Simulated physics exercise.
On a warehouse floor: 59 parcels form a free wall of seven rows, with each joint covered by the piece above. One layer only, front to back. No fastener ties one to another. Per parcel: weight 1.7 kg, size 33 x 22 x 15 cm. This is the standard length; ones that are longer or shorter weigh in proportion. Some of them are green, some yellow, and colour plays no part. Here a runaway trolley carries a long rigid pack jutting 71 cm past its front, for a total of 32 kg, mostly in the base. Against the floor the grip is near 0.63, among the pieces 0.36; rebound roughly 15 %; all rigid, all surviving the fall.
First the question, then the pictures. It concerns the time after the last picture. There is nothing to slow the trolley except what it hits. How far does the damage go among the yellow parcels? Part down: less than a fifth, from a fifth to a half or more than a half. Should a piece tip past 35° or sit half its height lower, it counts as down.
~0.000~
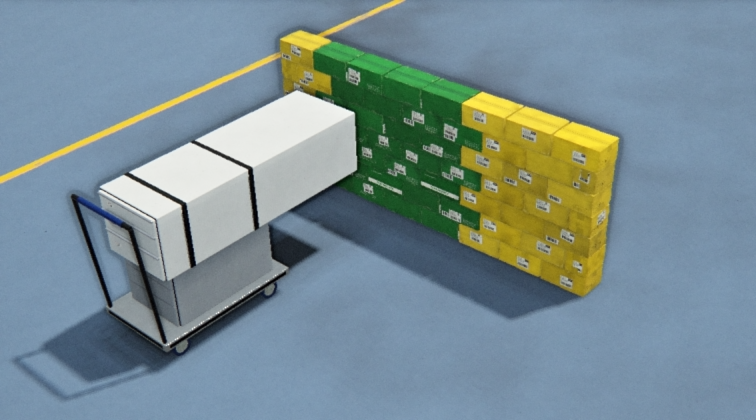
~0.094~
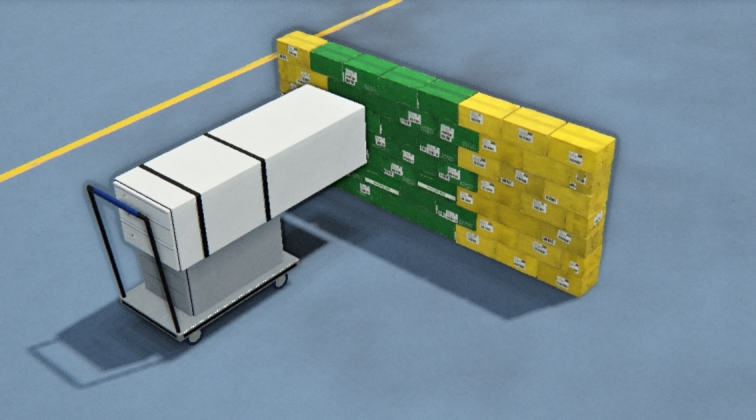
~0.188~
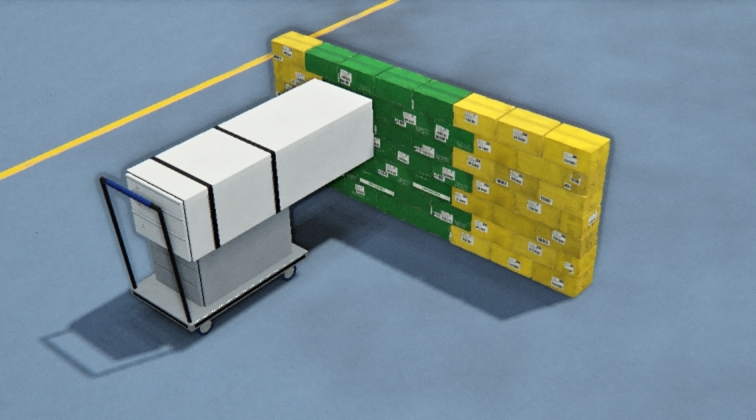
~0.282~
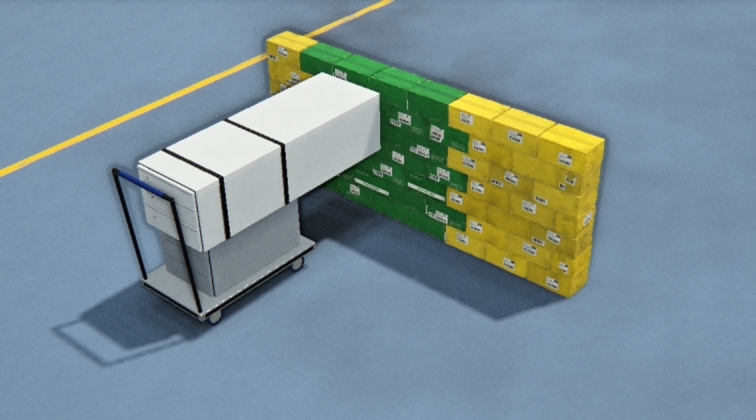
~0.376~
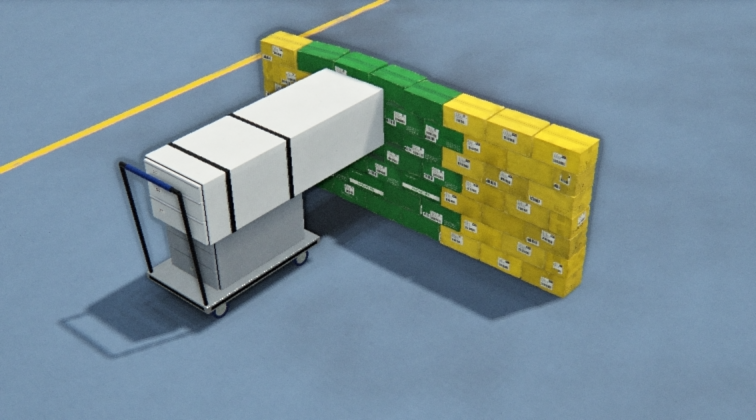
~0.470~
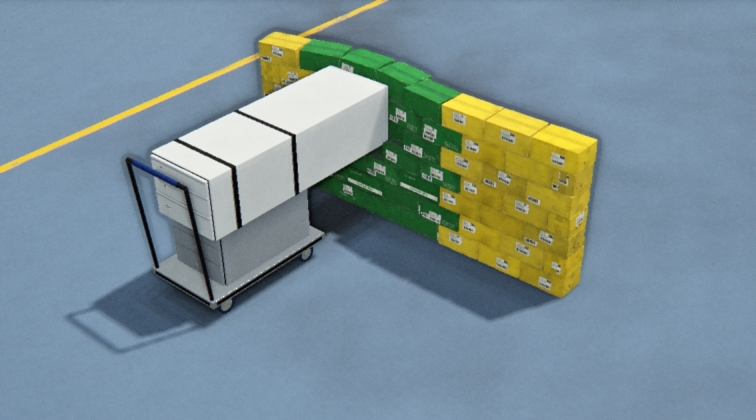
It adds up to below one fifth.
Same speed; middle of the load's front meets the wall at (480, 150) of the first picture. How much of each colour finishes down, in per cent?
Then yellow ends 40 per cent down and green 20 per cent.
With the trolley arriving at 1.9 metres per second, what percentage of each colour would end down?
You'd end up with yellow at 10 per cent down and green at 40 per cent.
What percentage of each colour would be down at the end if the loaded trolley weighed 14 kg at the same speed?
That would leave yellow at 0 and green at 0 per cent.
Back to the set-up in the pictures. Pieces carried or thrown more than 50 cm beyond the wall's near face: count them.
About 12 pieces.
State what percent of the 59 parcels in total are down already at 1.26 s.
25 %.
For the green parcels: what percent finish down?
Of the green ones, 40 per cent finish down.
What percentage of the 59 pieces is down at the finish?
Share: Approx. 25 %.
By 0.88 s, load 23 cm past the wall's line, still rolling; none of the 31 yellow parcels down (2 of 59 in all colours); top yellow parcel tilted 5°; top green parcel tilted 29°, 7 cm lower.
By 1.26 s, load 27 cm past the wall's line, still rolling; 2 of the 31 yellow parcels down (14 of 59 in all colours); top yellow parcel moved 15 mm; top green parcel on its side.
When it is over (2.8 s), load 28 cm past the wall's line, stopped; 2 of the 31 yellow parcels down (14 of 59 in all colours); top yellow parcel moved 15 mm; top green parcel on its side. That is 6 per cent. In pixels of the last frame, middles, top yellow parcel near (472, 116), top green parcel near (485, 160).
